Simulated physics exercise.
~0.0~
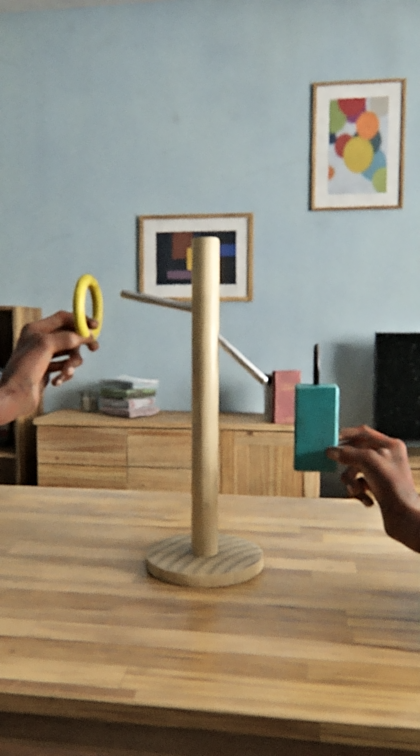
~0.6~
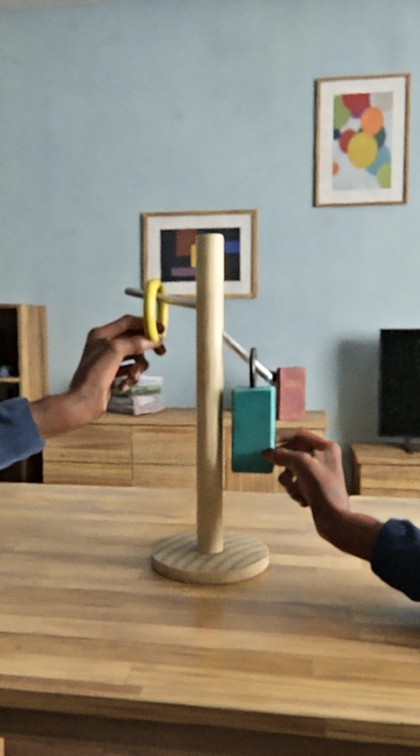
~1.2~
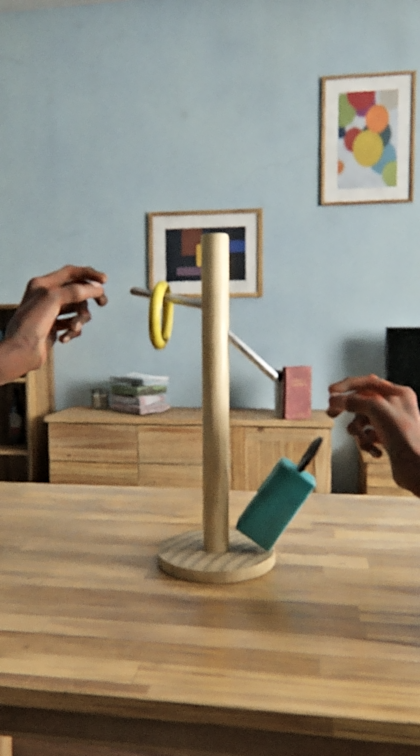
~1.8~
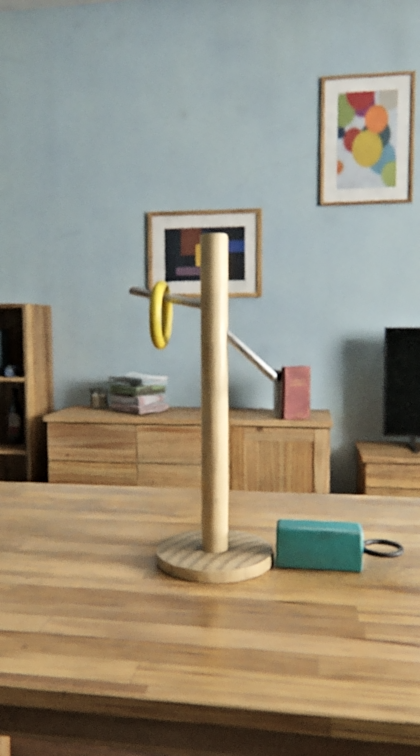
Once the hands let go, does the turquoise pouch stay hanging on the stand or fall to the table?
The turquoise pouch falls and ends up lying on the table beside the base of the stand, while the yellow ring stays on its peg.
